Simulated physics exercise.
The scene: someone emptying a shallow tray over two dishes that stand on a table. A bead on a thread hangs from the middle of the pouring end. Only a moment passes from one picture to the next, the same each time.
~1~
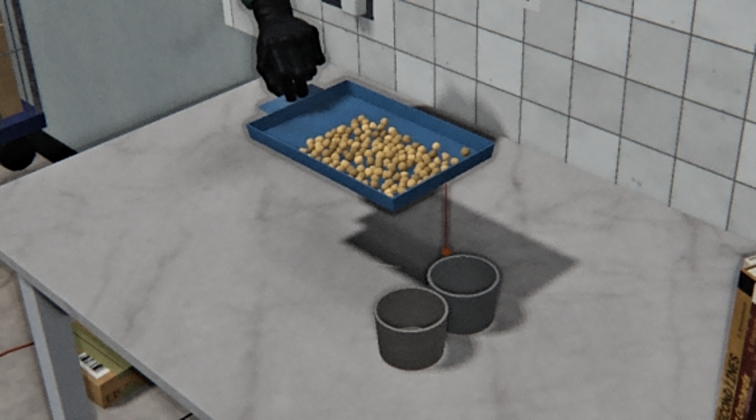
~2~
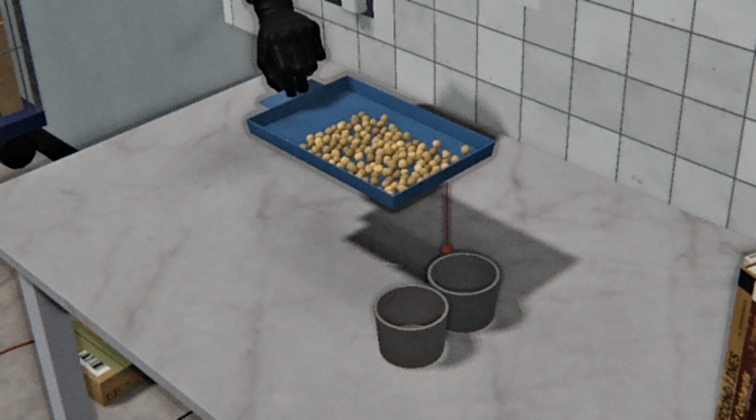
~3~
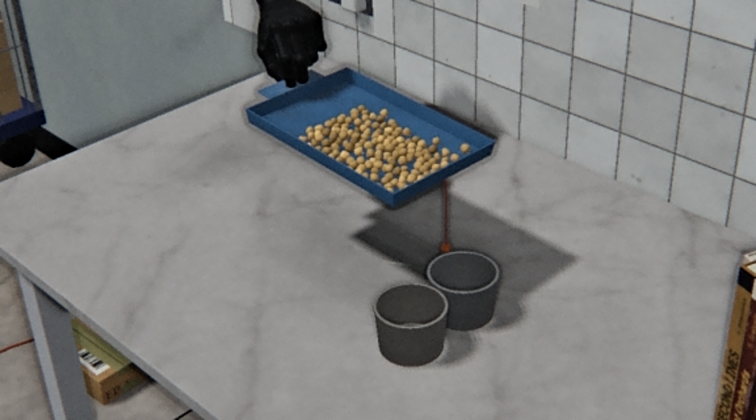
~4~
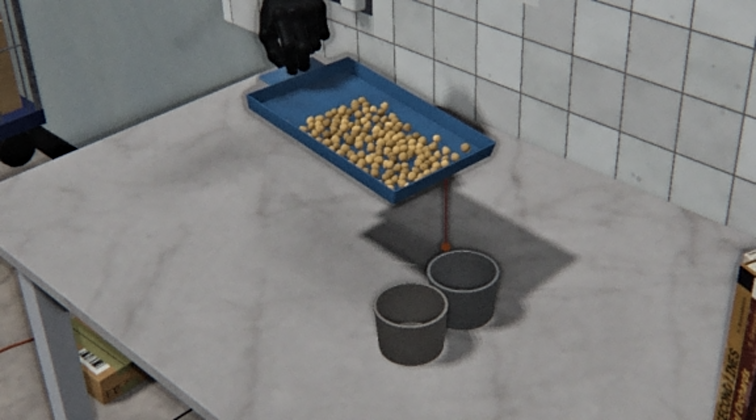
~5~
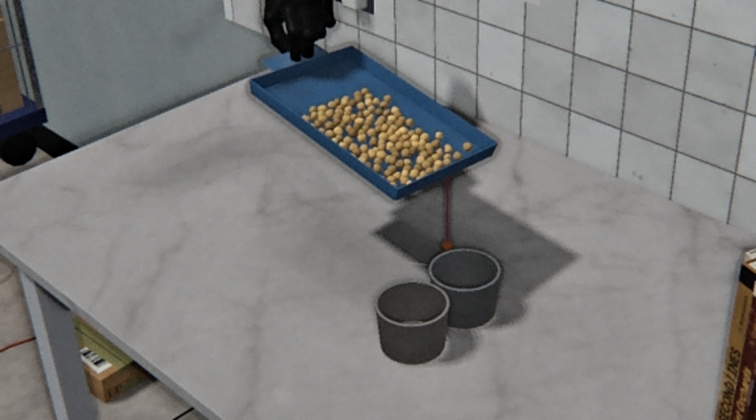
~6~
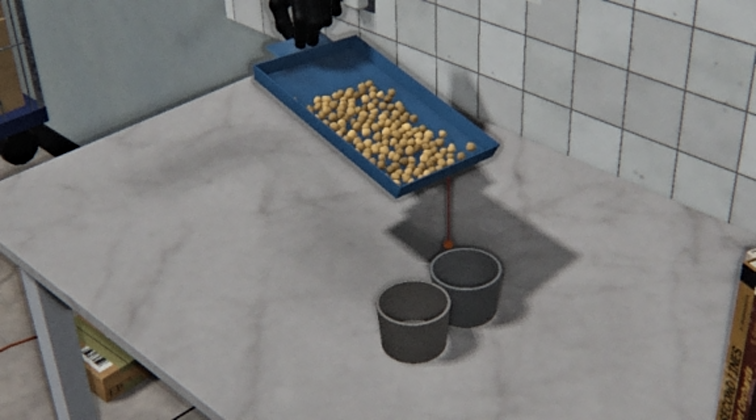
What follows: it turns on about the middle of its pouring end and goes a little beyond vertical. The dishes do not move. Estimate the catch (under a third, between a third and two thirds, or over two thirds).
The two hold less than a third of the load.
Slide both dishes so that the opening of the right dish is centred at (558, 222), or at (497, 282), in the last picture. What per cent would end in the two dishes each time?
About 60 and 20 per cent.
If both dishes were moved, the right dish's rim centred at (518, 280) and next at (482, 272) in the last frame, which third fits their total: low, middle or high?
First under a third, then under a third.
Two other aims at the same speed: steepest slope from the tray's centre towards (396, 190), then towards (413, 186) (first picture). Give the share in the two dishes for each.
About 70 and 80 per cent.
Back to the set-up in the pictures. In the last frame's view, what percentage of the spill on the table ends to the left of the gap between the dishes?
About 0 per cent.
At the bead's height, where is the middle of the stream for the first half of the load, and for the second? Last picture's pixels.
The first part at (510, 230); the rest at (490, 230).
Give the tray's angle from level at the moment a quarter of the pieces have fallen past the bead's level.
Roughly 105°.
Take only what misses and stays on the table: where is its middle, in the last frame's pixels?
At about (544, 274).
Shortly afterwards, tray tipped steeply; all but a few on the tray; only a few outside both.
Next, tray tipped right over; the bulk on the tray; only a few outside both; near a quarter in the air.
Some moments later, tray tipped past a quarter turn; a little in the right dish; the bulk outside both.
In the end, tray tipped past a quarter turn; none at all in the left dish; a little in the right dish; the bulk outside both.
